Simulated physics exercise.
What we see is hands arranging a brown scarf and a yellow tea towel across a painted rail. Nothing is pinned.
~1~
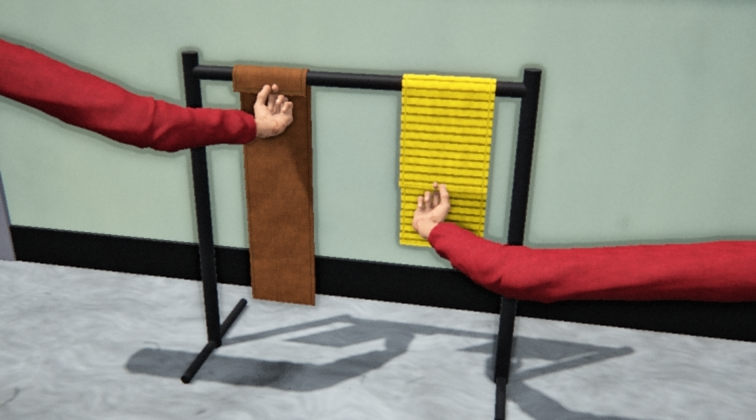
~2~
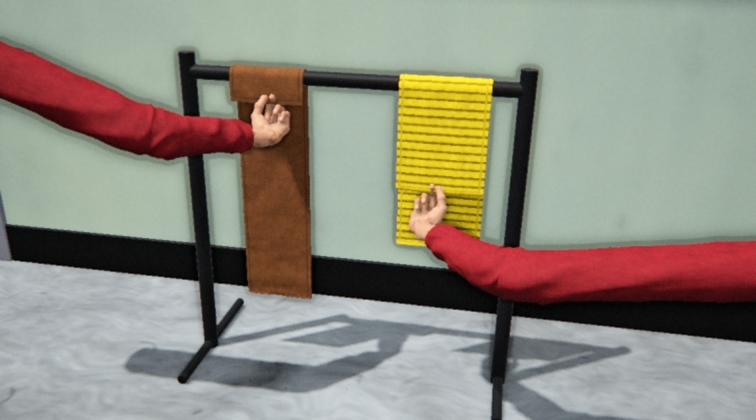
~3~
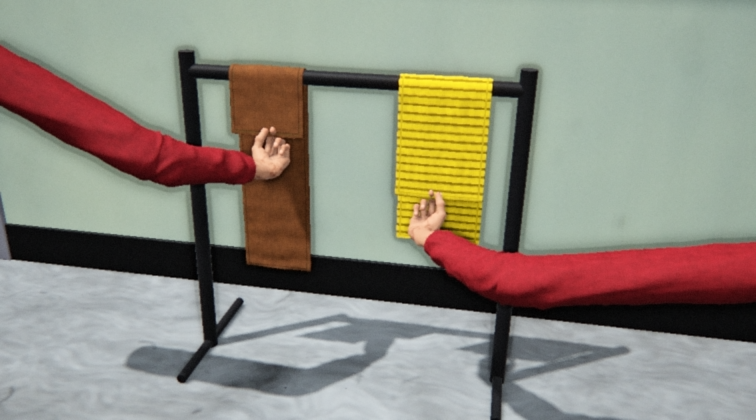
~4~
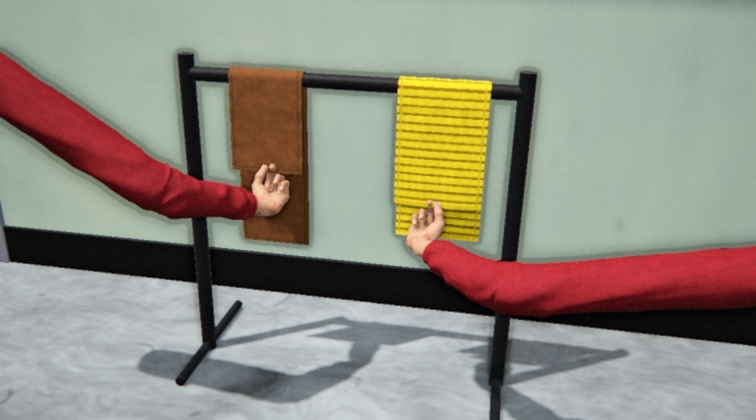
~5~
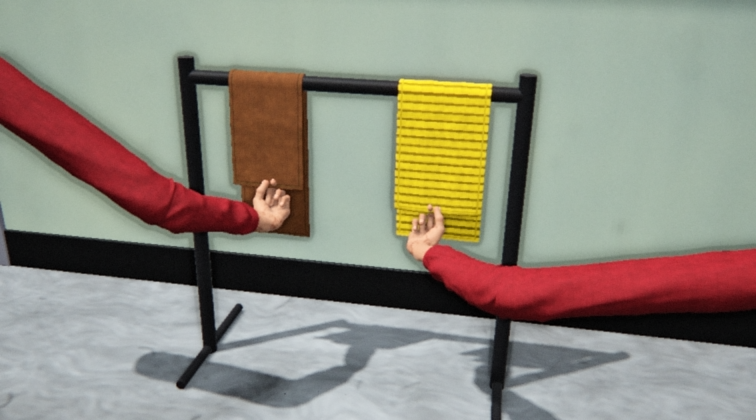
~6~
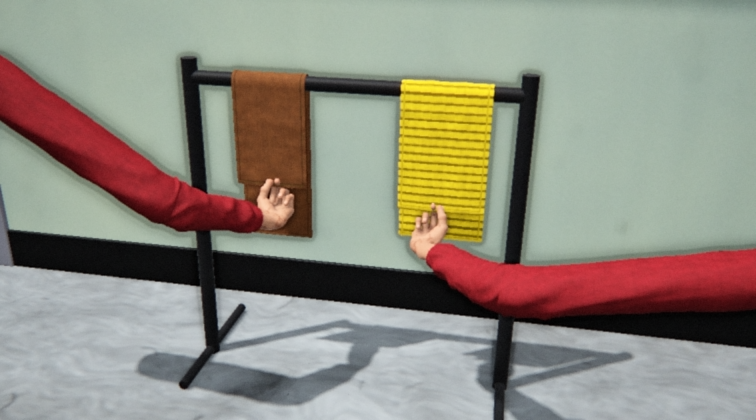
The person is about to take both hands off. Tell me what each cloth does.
Outcome: The brown scarf hangs there, the yellow tea towel keeps its place.
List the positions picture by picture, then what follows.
In the first picture, scarf front hem (287, 90), back hem (299, 300); tea towel front hem (421, 185), back hem (420, 241).
In the second picture, scarf front hem (284, 99); tea towel front hem (418, 187).
In the third picture, scarf front hem (285, 132); tea towel front hem (417, 193).
In the fourth picture, scarf front hem (284, 169); tea towel front hem (416, 202).
In the fifth picture, scarf front hem (285, 184); tea towel front hem (416, 207).
In the sixth picture, scarf front hem (289, 183), back hem (295, 232), front over half the back; tea towel front hem (419, 206), back hem (420, 233), front almost as long as the back.
Then, 0.40 s on from there, scarf as it was left; tea towel as it was left.
In the end, scarf as it was left; tea towel as it was left. The brown scarf keeps its place and the yellow tea towel stays on.
